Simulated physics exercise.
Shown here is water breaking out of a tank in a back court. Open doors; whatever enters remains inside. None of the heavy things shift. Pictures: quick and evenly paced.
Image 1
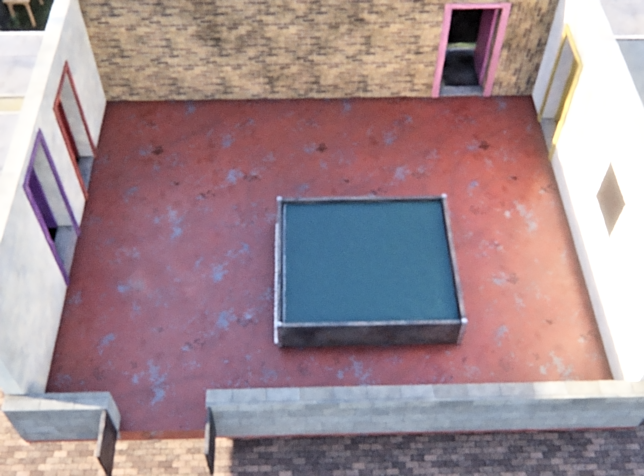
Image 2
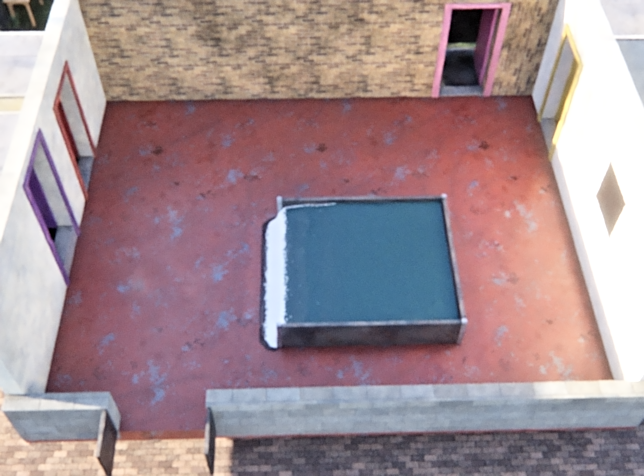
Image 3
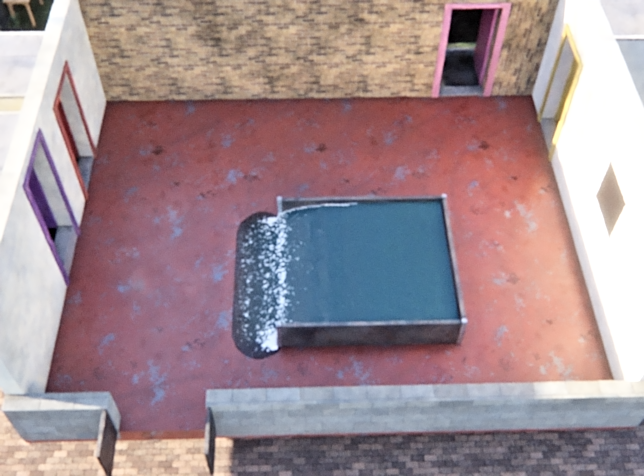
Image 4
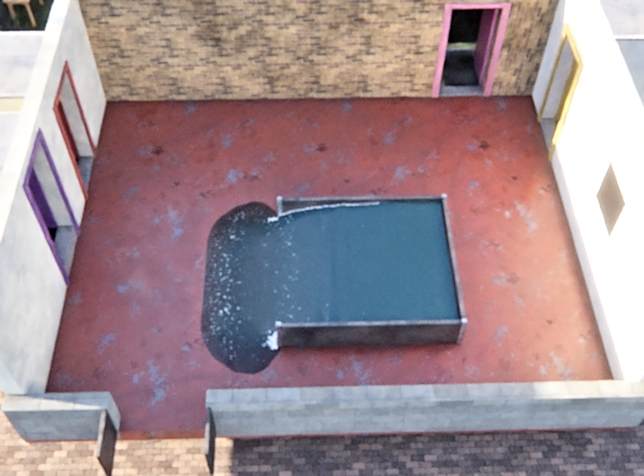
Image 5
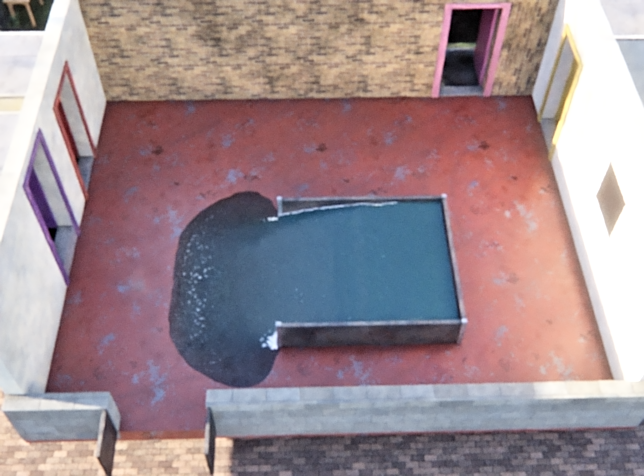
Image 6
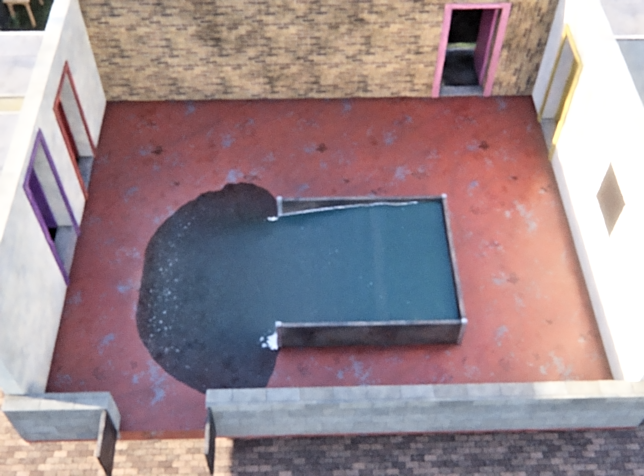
Water in a raised rectangular tank sits still on the red floor of a walled court, then breaks out along the tank's left side in a white, foamy strip. It spreads leftward across the floor as a dark, rounded, speckled pool, widening steadily toward the left wall and the front wall.
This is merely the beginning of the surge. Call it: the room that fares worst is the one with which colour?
It is the red one.
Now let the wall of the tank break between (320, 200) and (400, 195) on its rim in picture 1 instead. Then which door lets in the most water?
The door marked pink.
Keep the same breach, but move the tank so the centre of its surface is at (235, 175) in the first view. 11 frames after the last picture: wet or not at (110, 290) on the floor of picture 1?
There: Under water.
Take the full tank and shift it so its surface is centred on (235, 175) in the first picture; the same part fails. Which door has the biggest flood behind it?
That would be the red one.
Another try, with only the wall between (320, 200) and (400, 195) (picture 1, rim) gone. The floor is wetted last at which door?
Last of all, the door marked purple.
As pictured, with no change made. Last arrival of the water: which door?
The yellow-painted one.
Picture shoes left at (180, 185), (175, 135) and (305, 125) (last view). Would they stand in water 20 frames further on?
Point by point, in the order given: Inundated; inundated; high and dry.
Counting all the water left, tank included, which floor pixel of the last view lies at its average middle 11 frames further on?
Around pixel (253, 279).
A moment on, water covers 30 % of the floor; purple door wet at the sill, nothing in, pink door not reached, red door not reached, yellow door not reached.
Next, water covers 35 % of the floor; purple door wet at the sill, nothing in, pink door not reached, red door a trickle in, yellow door not reached.
Then, water covers 35 % of the floor; purple door wet at the sill, nothing in, pink door not reached, red door some in, yellow door not reached.
Later, water covers 55 % of the floor; purple door wet at the sill, nothing in, pink door not reached, red door a lot in, yellow door not reached.
In the end, water covers 90 % of the floor; purple door wet at the sill, nothing in, pink door wet at the sill, nothing in, red door a lot in, yellow door wet at the sill, nothing in; the red door has let in the most.
